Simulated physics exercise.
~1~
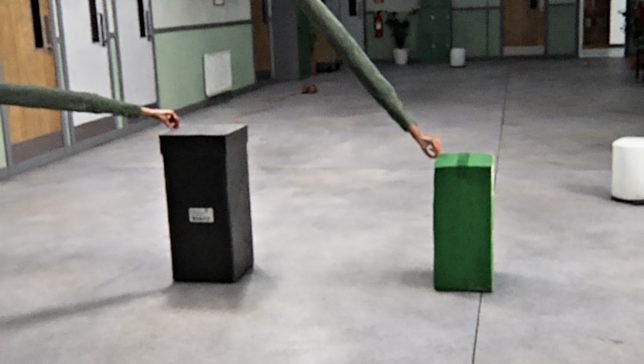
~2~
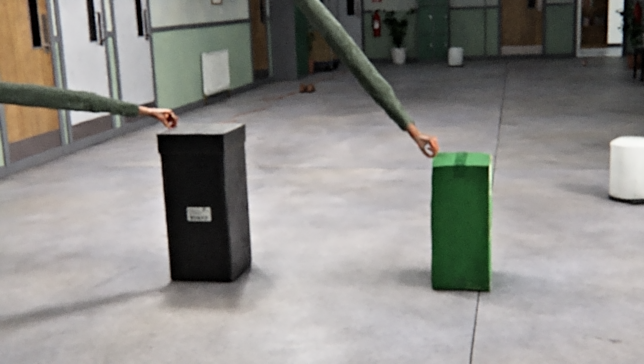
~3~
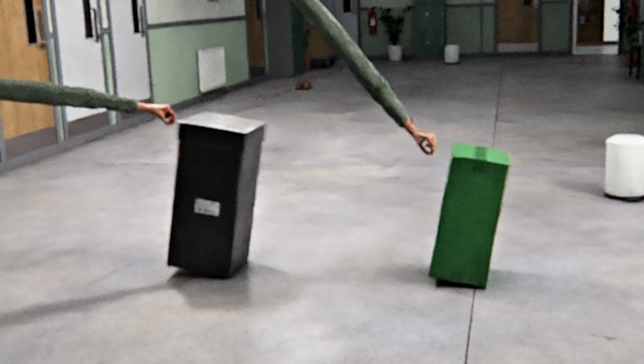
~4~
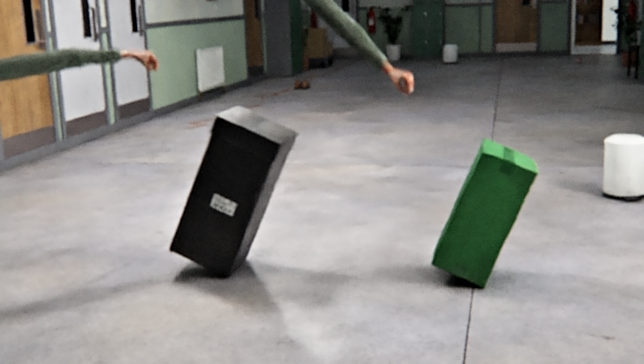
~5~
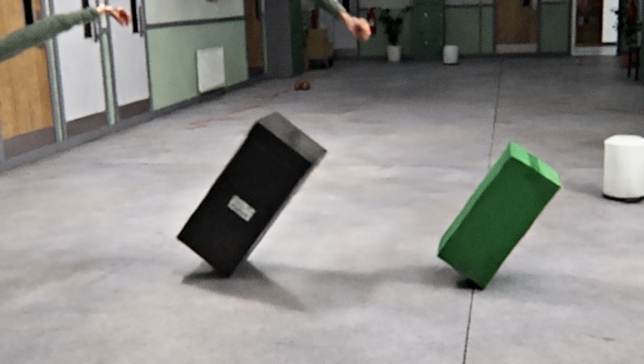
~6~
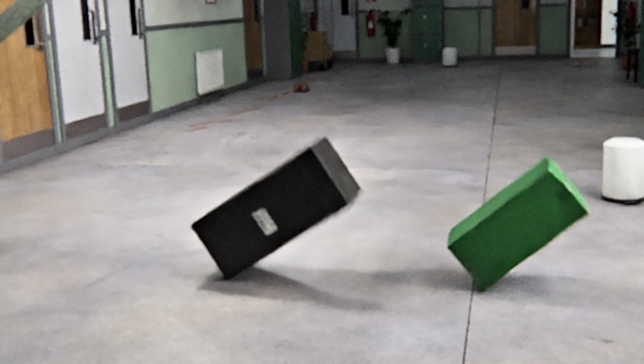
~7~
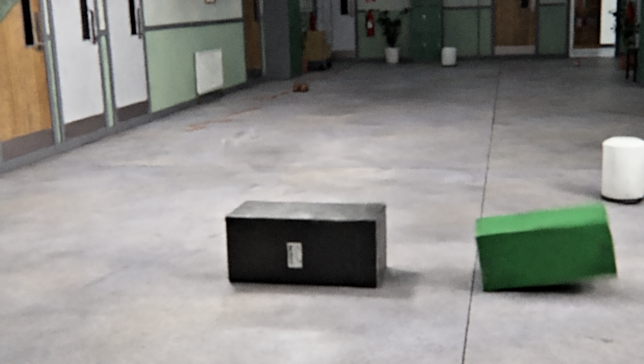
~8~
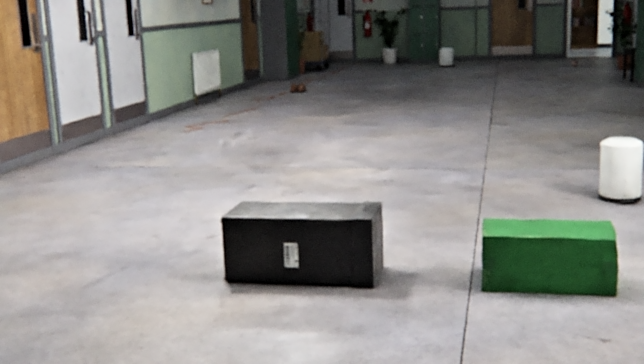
Two outstretched arms pushed a tall black box and a smaller green box near their tops, then drew back as both leaned to the right, kept tipping, and toppled onto their sides on the grey hallway floor.
